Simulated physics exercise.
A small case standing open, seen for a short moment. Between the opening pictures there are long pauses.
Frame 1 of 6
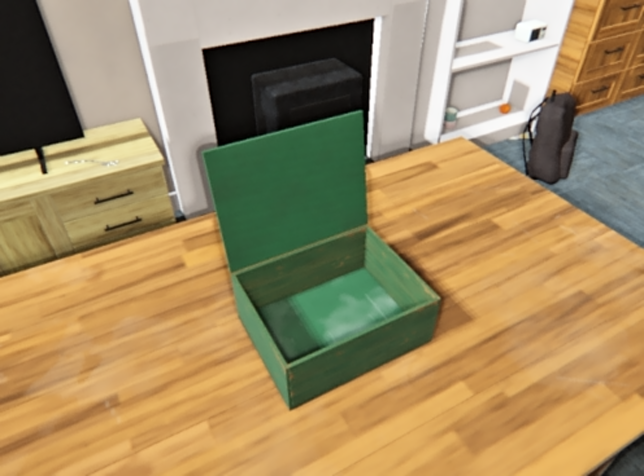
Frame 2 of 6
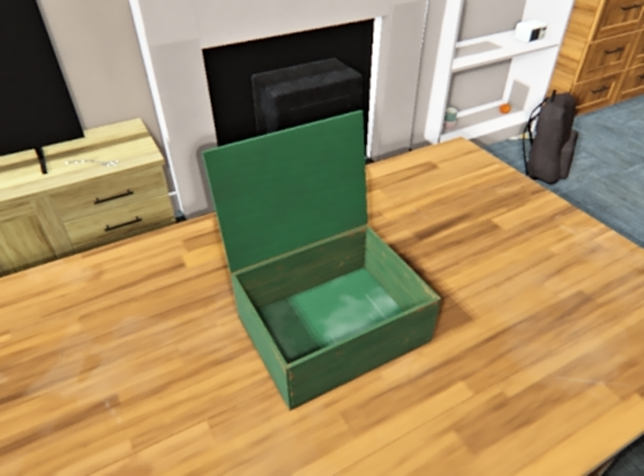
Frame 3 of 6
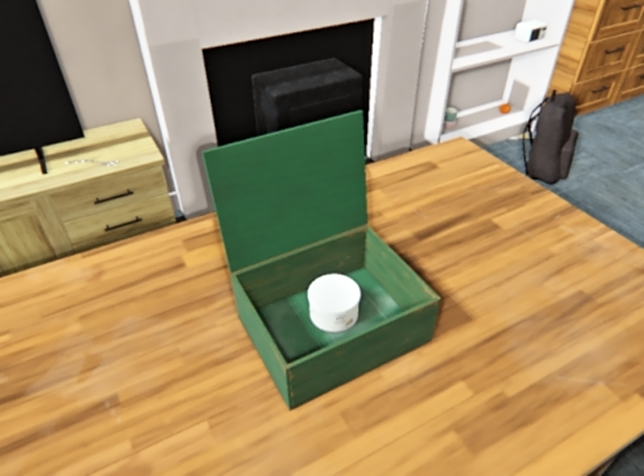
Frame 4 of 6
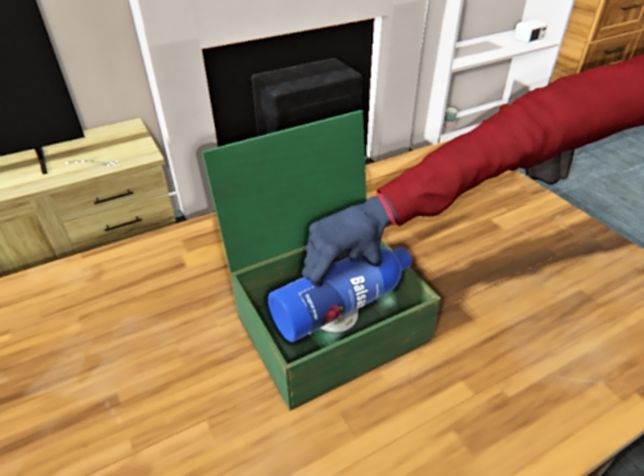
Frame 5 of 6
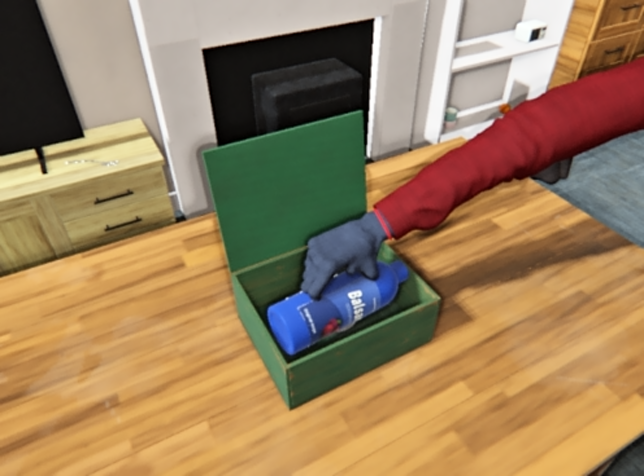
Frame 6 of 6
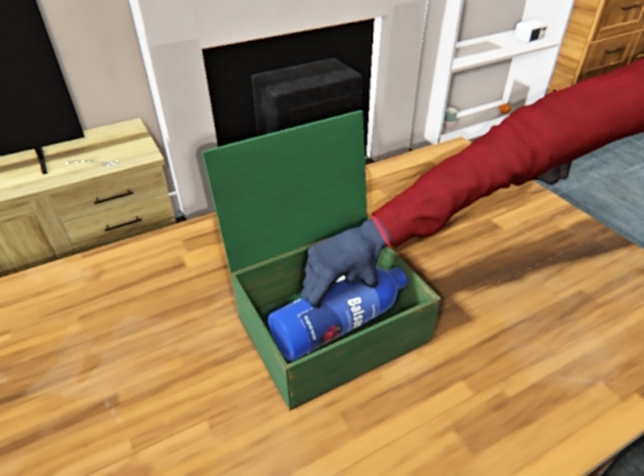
A white tub appears in an open green box, then a gloved hand lowers in a blue bottle.
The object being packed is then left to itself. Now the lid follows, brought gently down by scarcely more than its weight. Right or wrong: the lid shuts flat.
Right.
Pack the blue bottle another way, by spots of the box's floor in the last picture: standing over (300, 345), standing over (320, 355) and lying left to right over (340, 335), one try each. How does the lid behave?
In order, the lid gets blocked, then gets blocked, then fits down.
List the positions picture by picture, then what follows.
In the first frame, the last thing is not in view yet.
In the second frame, the last thing is not in view yet.
In the third frame, the last thing is not in view yet; white tub (334, 304).
The fourth frame shows still above its spot; blue bottle (347, 285).
The fifth frame shows still above its spot; blue bottle (344, 299).
The sixth frame shows put in, still held; blue bottle (344, 305).
Then, 1.00 s past the last view, lid starting down; blue bottle displaced about its own width near (354, 334).
Then, 1.60 s past the last view, lid 58° above the rim; blue bottle displaced about its own width near (353, 333).
Then, 2.10 s past the last view, lid 13° above the rim; blue bottle displaced about its own width near (353, 333).
Finally, lid shut; moved from the start, blue bottle; white tub still in place. Final places as the last picture's camera would see them, blue bottle near (353, 333).
